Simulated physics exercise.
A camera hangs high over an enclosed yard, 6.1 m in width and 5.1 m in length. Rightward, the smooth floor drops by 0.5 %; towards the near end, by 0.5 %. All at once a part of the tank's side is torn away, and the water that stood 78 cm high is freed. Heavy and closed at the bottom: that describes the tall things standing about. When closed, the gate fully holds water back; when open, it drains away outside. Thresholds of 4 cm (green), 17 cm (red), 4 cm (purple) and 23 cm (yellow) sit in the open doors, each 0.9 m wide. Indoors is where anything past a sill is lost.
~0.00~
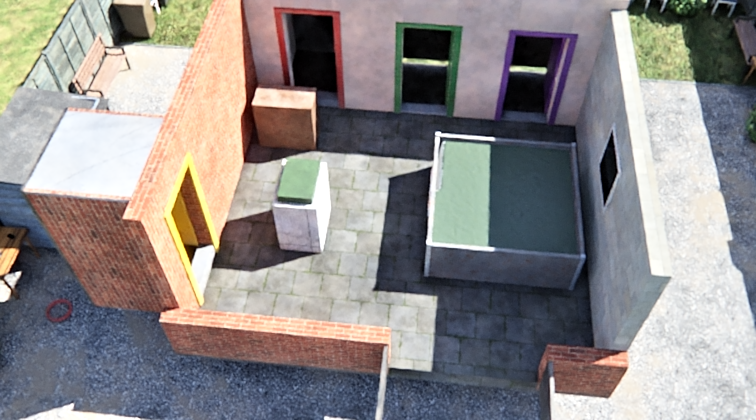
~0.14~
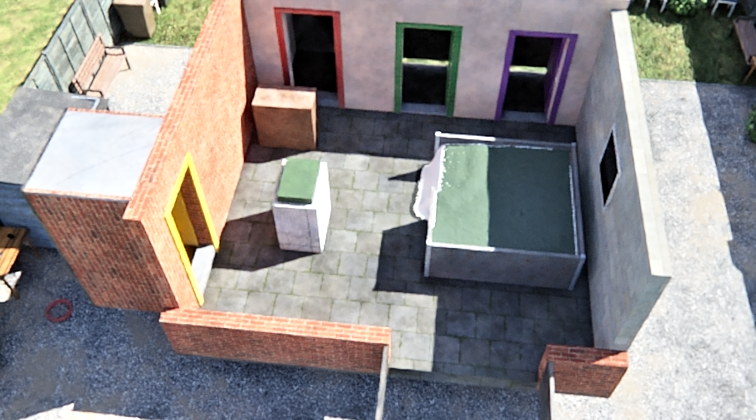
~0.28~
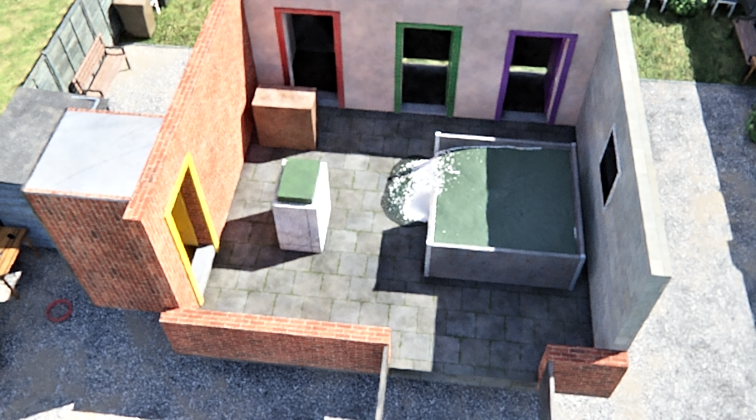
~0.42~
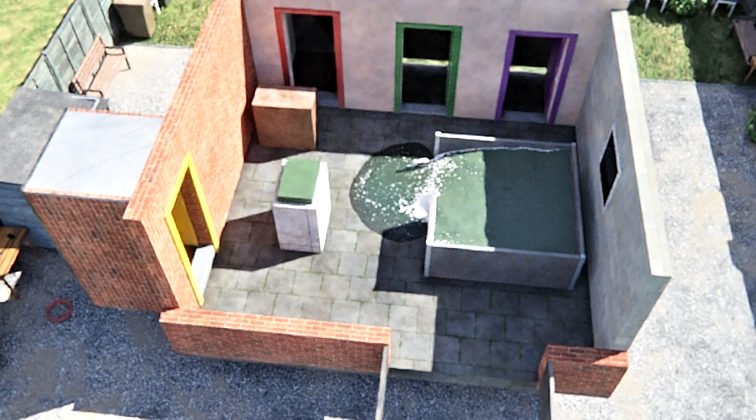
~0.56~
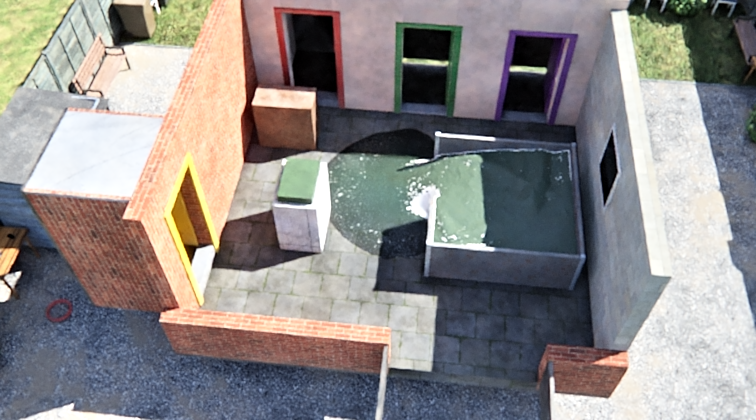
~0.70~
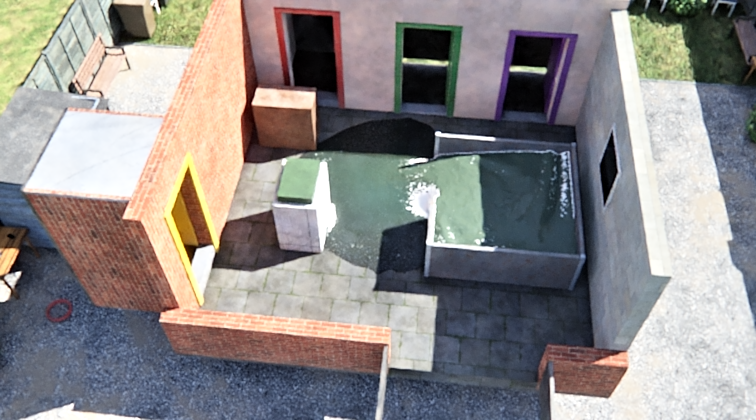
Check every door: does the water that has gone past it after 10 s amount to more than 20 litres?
Result: Green door: Outstrips the figure; red door: Outstrips the figure; purple door: Outstrips the figure; yellow door: Lags behind the figure.
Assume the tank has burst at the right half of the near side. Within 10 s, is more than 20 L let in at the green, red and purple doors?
Note: Green short of the mark, red short of the mark, purple beyond the mark.
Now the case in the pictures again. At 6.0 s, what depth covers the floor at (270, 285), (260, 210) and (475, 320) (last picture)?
16, 13 and 5 cm, respectively.
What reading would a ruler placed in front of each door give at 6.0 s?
Green 8 cm, red 19 cm, purple 4 cm, yellow 14 cm.
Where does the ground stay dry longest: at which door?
It would be the purple one.
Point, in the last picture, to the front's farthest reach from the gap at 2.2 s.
About (204, 333) in the last view.
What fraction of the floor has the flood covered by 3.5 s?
Close to 70 in a hundred.
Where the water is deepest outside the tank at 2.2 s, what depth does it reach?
Up to near 45 cm.
After 1.4 s water covers 40 % of the floor and is deepest (46 cm) near (430, 188); green door 5 cm at the sill, 0 L in, red door 21 cm at the sill, 0 L in, purple door not reached, yellow door not reached.
After 2.2 s water covers 55 % of the floor and is deepest (45 cm) near (262, 103); green door 4 cm at the sill, 4 L in, red door 27 cm at the sill, 37 L in, purple door not reached, yellow door 4 cm at the sill, 0 L in.
After 3.5 s water covers 70 % of the floor and is deepest (30 cm) near (258, 116); green door 6 cm at the sill, 7 L in, red door 26 cm at the sill, 98 L in, purple door not reached, yellow door 7 cm at the sill, 0 L in.
After 6.0 s water covers 95 % of the floor and is deepest (22 cm) near (208, 282); green door 8 cm at the sill, 54 L in, red door 19 cm at the sill, 119 L in, purple door 4 cm at the sill, 0 L in, yellow door 14 cm at the sill, 0 L in.
After 10.0 s water covers 100 % of the floor and is deepest (20 cm) near (587, 372); green door 7 cm at the sill, 93 L in, red door 10 cm at the sill, 122 L in, purple door 13 cm at the sill, 48 L in, yellow door 12 cm at the sill, 0 L in.
